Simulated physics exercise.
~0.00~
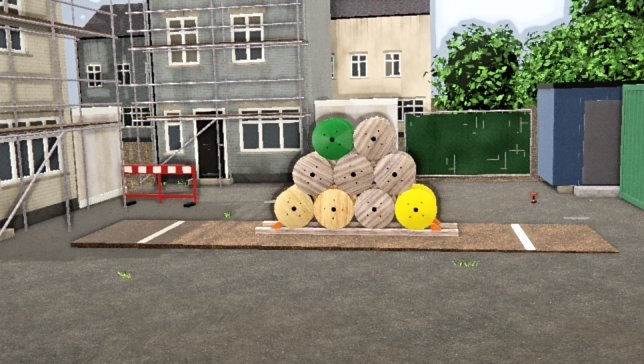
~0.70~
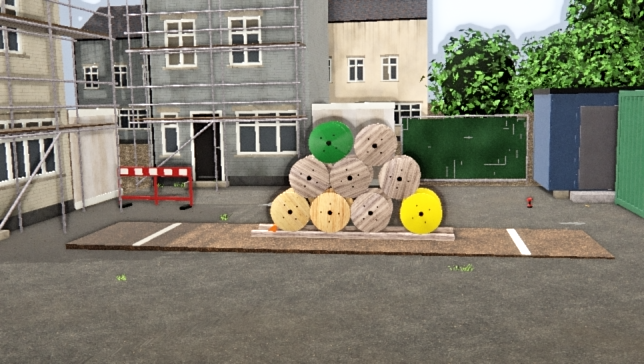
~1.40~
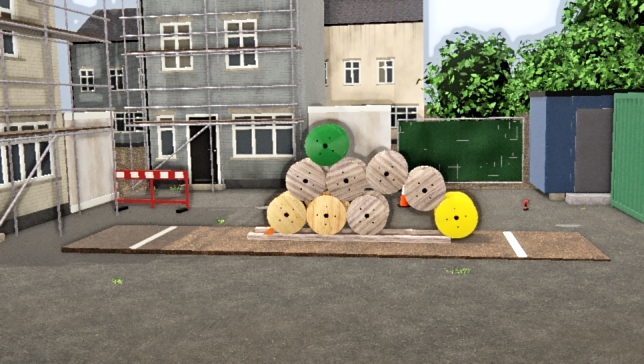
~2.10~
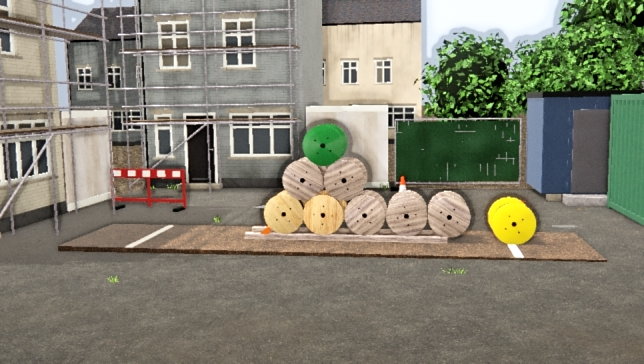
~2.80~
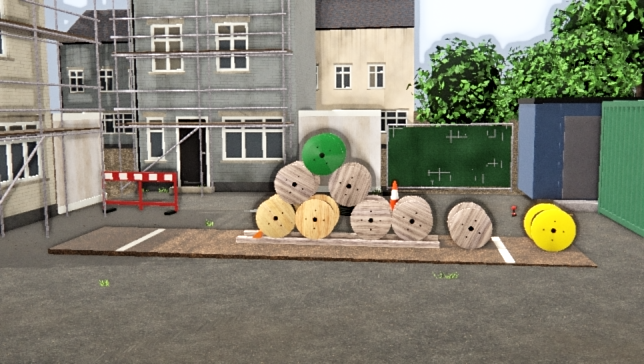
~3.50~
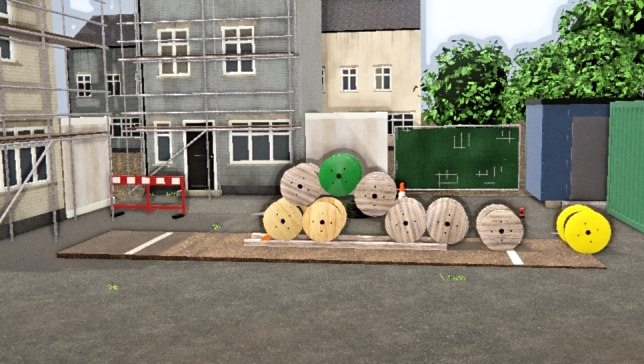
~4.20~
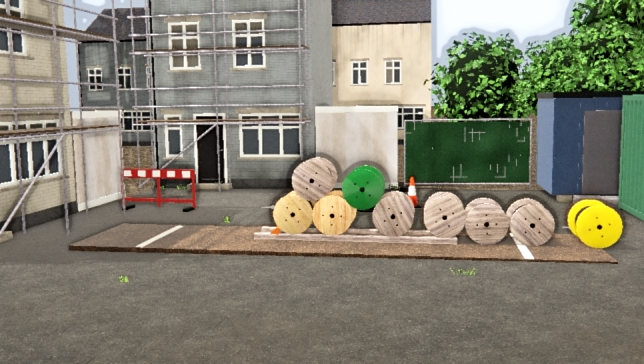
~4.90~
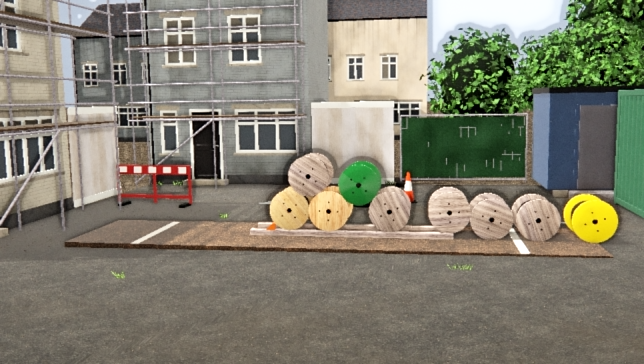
Nine cable reels, one yellow and one green among the wooden ones, sit in a stacked pyramid on low bearers in a yard beside a scaffolded house. The yellow reel at the bottom right rolls away to the right, and wooden reels drop and spread after it. As yellow crosses the right white line, the green reel still sits on top. Another wooden reel follows toward the line while green sinks and rolls down to the right. Finally the reels rest in a low, strung-out row, yellow beyond the line and green perched on others inside it.
